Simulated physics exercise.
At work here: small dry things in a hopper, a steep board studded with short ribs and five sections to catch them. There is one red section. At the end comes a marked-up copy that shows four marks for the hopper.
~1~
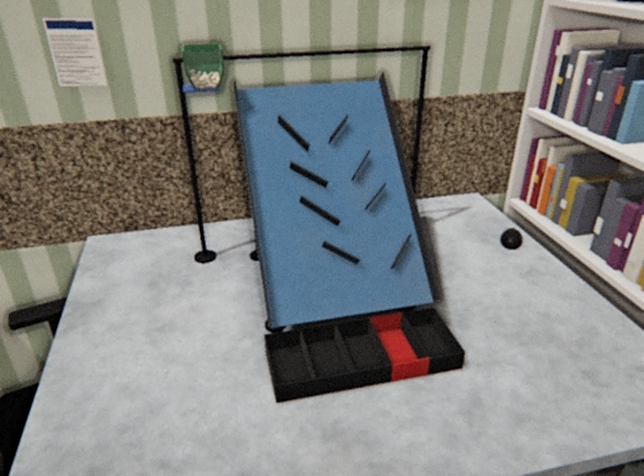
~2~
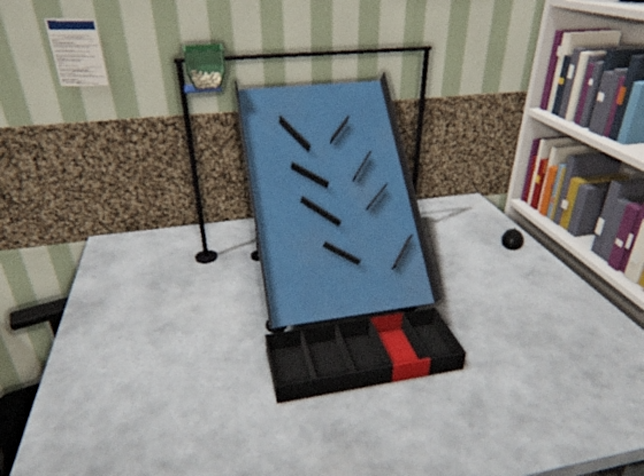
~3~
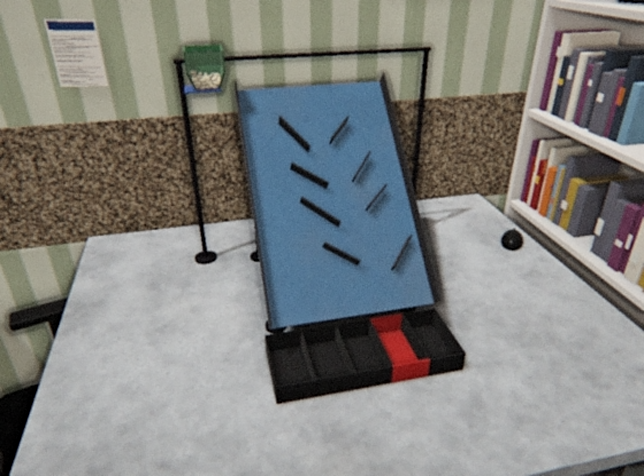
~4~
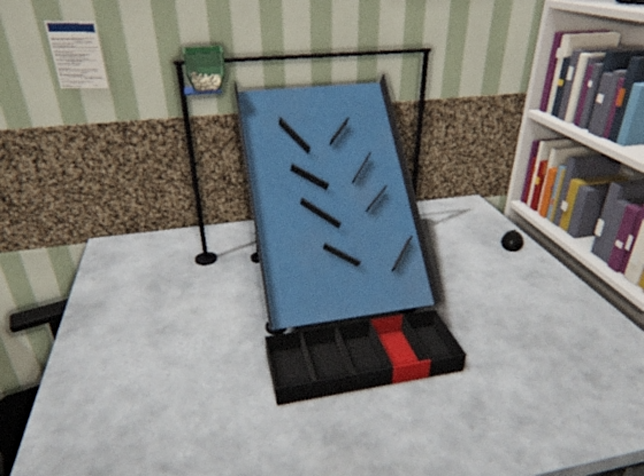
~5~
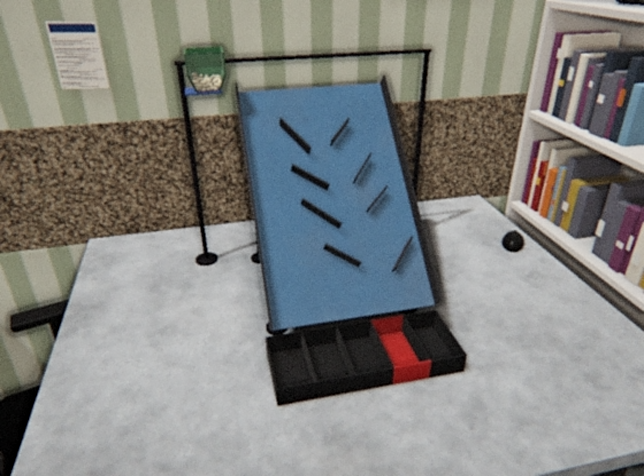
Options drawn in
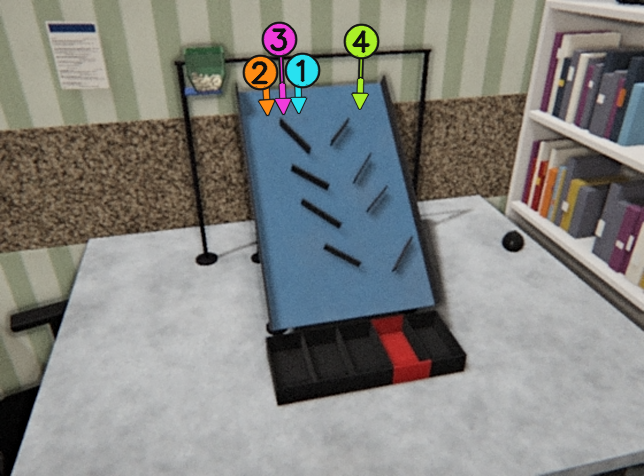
A steep blue board with short dark ribs stands on a pale grey table against a striped wall, seen from slightly above and in front. A green hopper holding whitish pieces hangs at upper left on a black frame, a black tray with one red section sits below, and bookshelves stand at right. Nothing visibly moves among the objects, and the view stays practically still.
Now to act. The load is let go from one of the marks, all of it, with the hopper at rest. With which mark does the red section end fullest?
Mark 1.
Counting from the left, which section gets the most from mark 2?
The first.
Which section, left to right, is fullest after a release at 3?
It is the fourth one.
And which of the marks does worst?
2.
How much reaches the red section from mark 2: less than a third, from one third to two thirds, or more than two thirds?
It is less than a third.
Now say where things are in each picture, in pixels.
In the first frame, hopper (206, 79), white beans, door shut.
In the second frame, ribs (280, 116) to (311, 146), (332, 137) to (349, 115), (292, 162) to (329, 183).
In the third frame, ribs (355, 176) to (370, 151), (302, 197) to (341, 222), (369, 206) to (387, 184).
In the fourth frame, ribs (325, 244) to (361, 262), (395, 268) to (412, 236).
In the fifth frame, red section (412, 372), number 4 of 5 from the left.
On the marked copy, mark 1 meets the board at (298, 107); mark 2 meets the board at (267, 109); mark 3 meets the board at (283, 108); mark 4 meets the board at (359, 103).
With 1, the larger part in the red section, about a tenth in other sections, just a few held on the board, just a few outside the box.
With 2, about a tenth in the red section, the larger part in other sections, about a tenth outside the box.
With 3, roughly half in the red section, roughly a third in other sections, about a tenth outside the box.
With 4, roughly half in the red section, roughly a third in other sections, about a tenth held on the board.
